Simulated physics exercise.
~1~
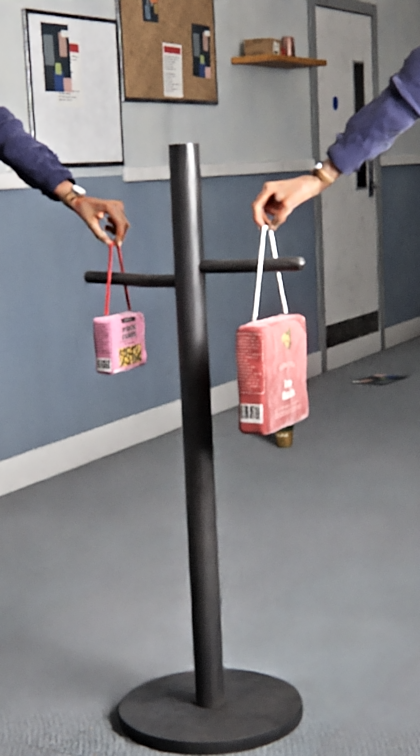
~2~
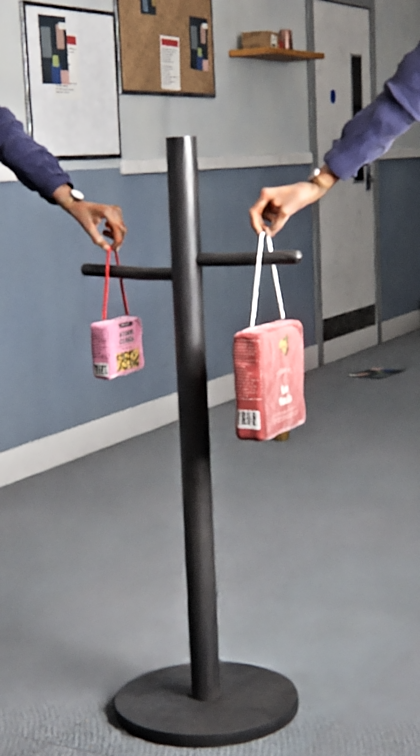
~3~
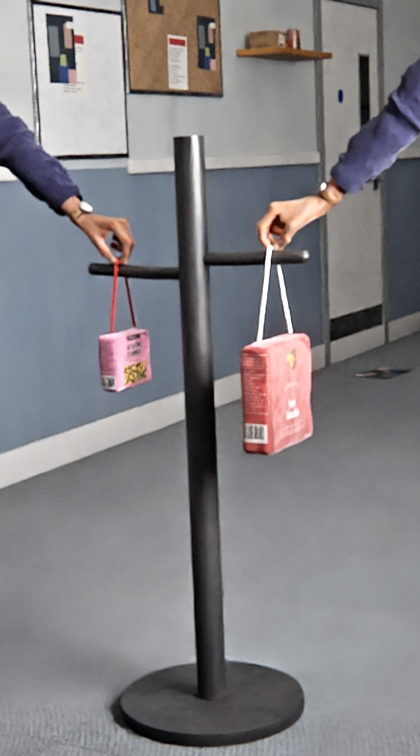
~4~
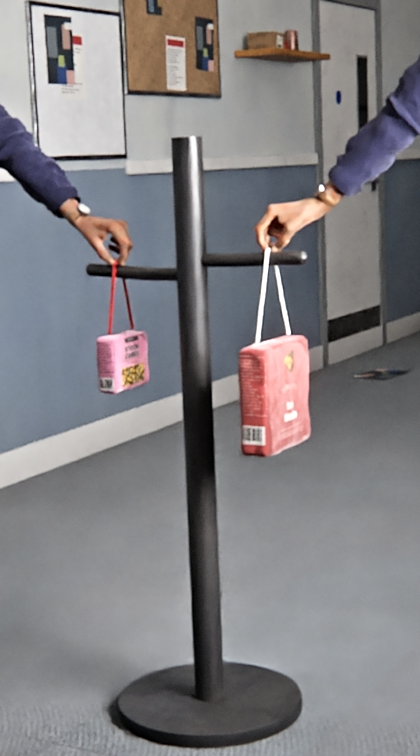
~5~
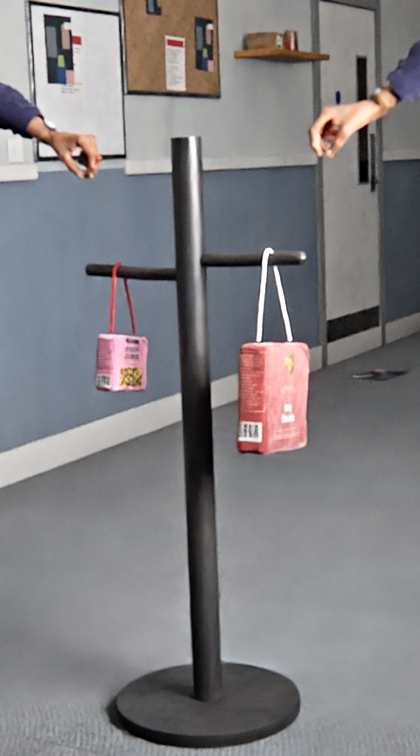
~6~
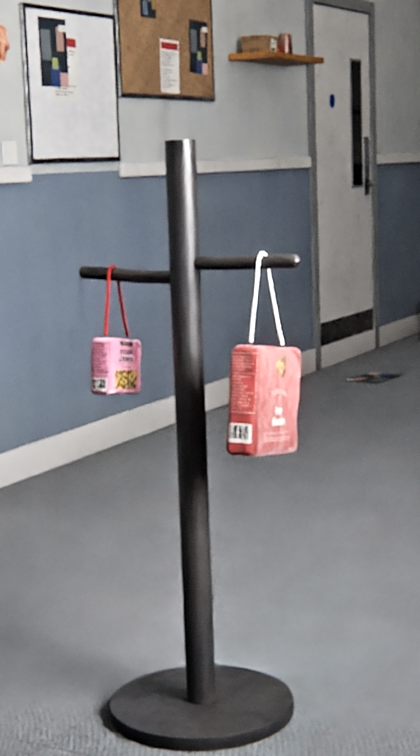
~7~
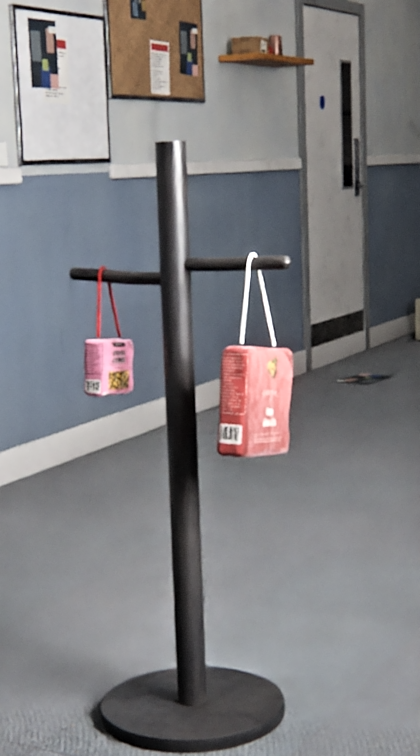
At the start, two hands hold a small pink pouch by its red loop and a larger red bag by its white loop beside a dark stand with a peg on each side. The hands lower them a little, bringing the loops down onto the pegs, the pouch on the left and the bag on the right. They pause there briefly, still gripping the loops. Then the fingers let go and both hands draw back out of view. The view sways slightly, and at the end the pouch and the bag both hang from their pegs.
